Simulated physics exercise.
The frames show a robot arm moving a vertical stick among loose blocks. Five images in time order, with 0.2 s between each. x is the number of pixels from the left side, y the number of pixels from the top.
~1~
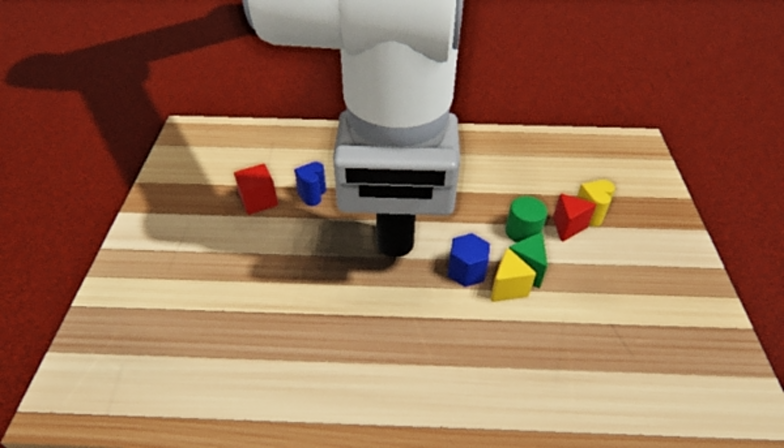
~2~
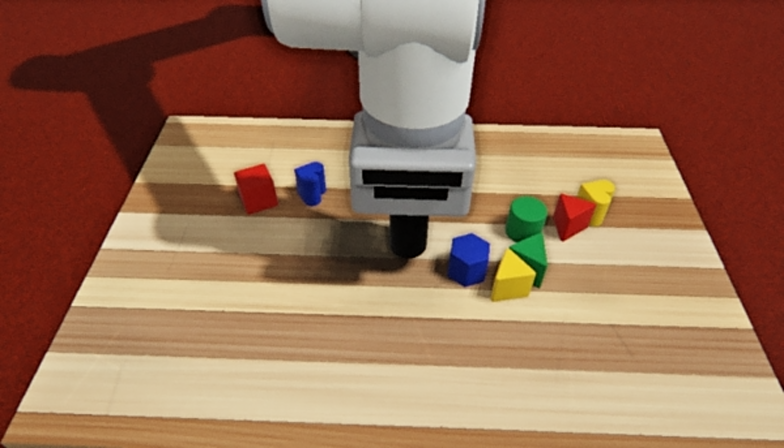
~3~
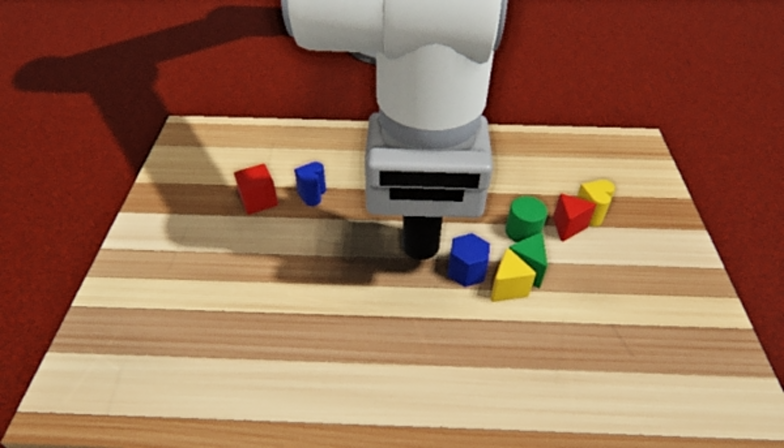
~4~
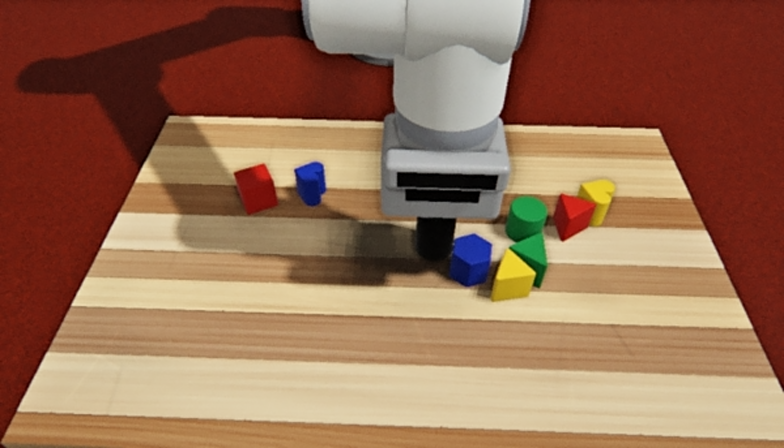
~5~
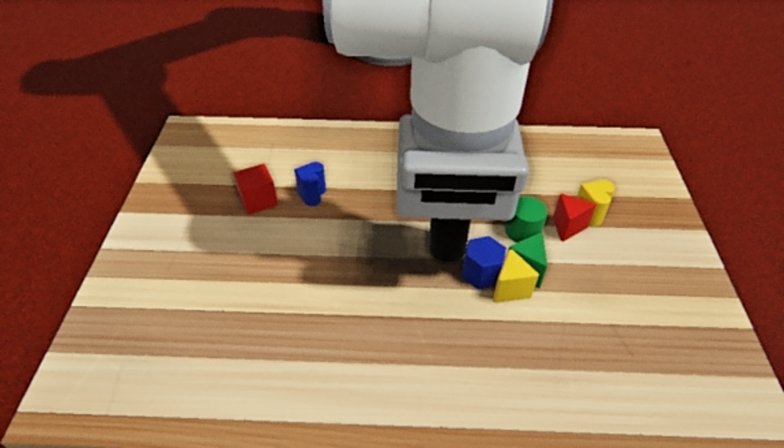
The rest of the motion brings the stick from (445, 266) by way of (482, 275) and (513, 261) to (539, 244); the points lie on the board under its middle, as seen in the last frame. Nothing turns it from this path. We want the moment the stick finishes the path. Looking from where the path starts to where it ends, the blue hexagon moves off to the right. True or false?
True - the claim holds.
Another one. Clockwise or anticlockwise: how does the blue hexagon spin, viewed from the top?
Rotates clockwise.
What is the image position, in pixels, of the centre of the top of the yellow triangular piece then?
I'd place it at (569, 286), taking the centre of its top.
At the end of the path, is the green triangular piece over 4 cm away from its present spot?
My answer is yes.
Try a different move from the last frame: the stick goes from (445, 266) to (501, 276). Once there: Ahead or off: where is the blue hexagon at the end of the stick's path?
My guess is it keeps its place ahead of the stick.
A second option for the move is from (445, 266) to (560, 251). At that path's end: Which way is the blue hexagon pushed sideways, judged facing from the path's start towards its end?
The shift goes right.
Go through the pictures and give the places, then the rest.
In the first picture, stick's lower end at (396, 244); blue hexagon at (471, 247); yellow triangular piece at (513, 266); green disc at (529, 208); green triangular piece at (533, 247).
In the second picture, stick at (408, 245); blocks still.
In the third picture, stick at (421, 246); blocks still.
In the fourth picture, stick at (434, 247); blocks still.
In the fifth picture, stick at (447, 248); blue hexagon at (486, 250); yellow triangular piece at (516, 267); green disc at (529, 208); green triangular piece at (533, 247).
What follows on the original path. One third of the way, stick at (486, 258); blue hexagon at (526, 262); yellow triangular piece at (555, 282); green triangular piece at (544, 243), turned 15° clockwise.
Two thirds of the way, stick at (518, 244); blue hexagon at (548, 261), turned 35° clockwise; yellow triangular piece at (569, 286), turned 25° clockwise; green triangular piece at (562, 239).
At the end, stick at (544, 227); blue hexagon at (549, 261), turned 35° clockwise; yellow triangular piece at (569, 286), turned 25° clockwise; green disc at (536, 195); green triangular piece at (585, 237), turned 40° clockwise.
